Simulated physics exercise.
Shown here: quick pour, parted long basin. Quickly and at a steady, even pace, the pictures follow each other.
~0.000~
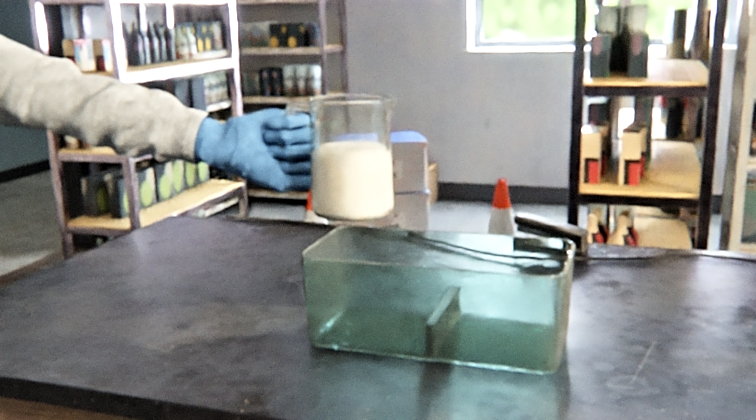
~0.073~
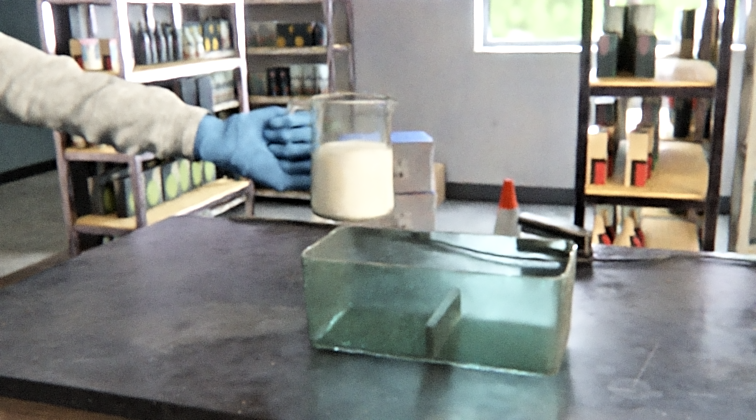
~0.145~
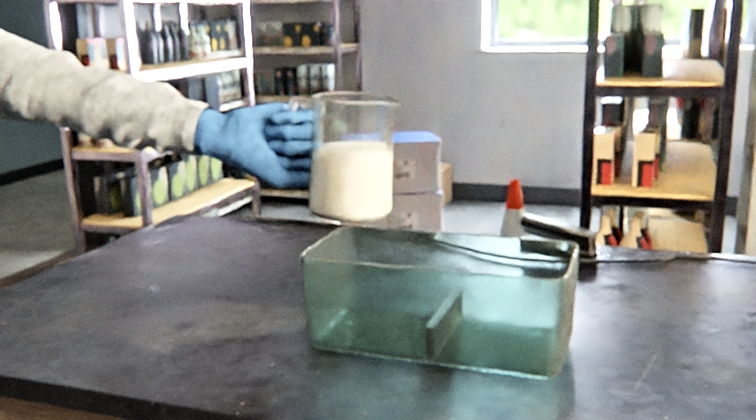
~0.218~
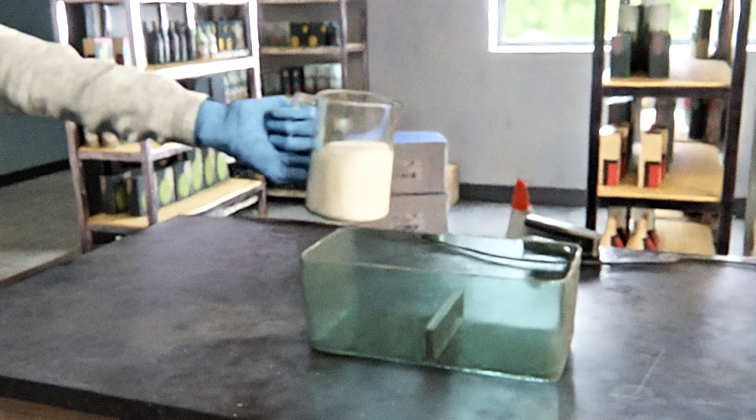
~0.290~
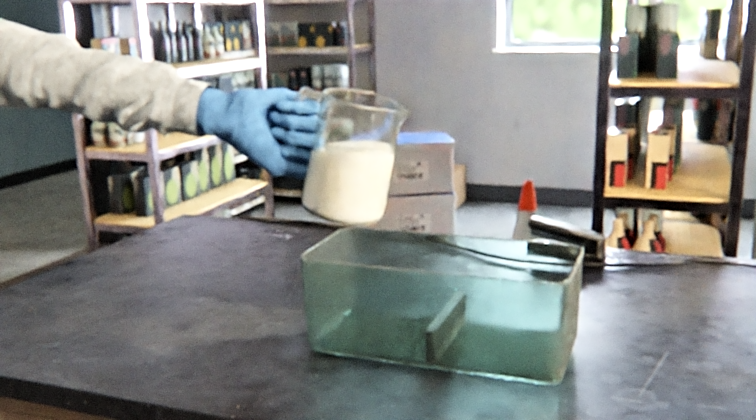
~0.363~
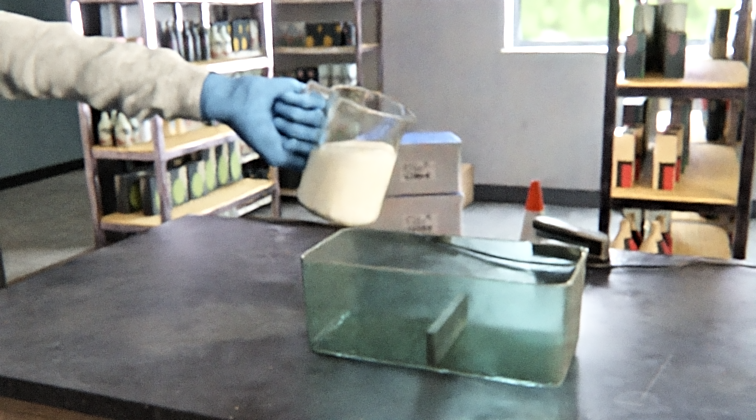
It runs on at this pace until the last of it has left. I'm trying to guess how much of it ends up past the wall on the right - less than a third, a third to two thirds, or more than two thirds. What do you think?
I'd say more than two thirds.
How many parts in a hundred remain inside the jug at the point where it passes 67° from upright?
Remaining share, estimated: 100 %.
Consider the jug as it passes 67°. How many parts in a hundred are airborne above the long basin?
Something like 0 per cent of it.
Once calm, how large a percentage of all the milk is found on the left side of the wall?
Share: Roughly 10 %.
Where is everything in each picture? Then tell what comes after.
In the first picture, it leans 0°; its right rim is at (395, 100); the milk meets the walls at (318, 145) and (387, 148); the long basin's rim runs from (321, 241) to (569, 260); the wall's top is at (444, 305).
In the second picture, it leans 1°; its right rim is at (397, 101); the milk meets the walls at (318, 146) and (388, 148).
In the third picture, it leans 4°; its right rim is at (400, 103); the milk meets the walls at (319, 146) and (389, 148).
In the fourth picture, it leans 8°; its right rim is at (404, 107); the milk meets the walls at (320, 147) and (390, 148).
In the fifth picture, it leans 13°; its right rim is at (410, 113); the milk meets the walls at (318, 148) and (391, 149).
In the sixth picture, it leans 20°; its right rim is at (416, 121); the milk meets the walls at (318, 150) and (395, 150).
A moment on, the jug is tipped part way and 98 per cent is still to pour, 0 is left of the wall and 0 right of it.
Next, the jug is tipped on its side and 63 per cent is still to pour, 0 is left of the wall and 20 right of it.
Then the jug is tipped on its side and 26 per cent is still to pour, 2 is left of the wall and 64 right of it.
Later the jug is tipped on its side and 11 per cent is still to pour, 3 is left of the wall and 84 right of it.
In the end 8 per cent lies left of the wall, 89 right of it and 0 outside.
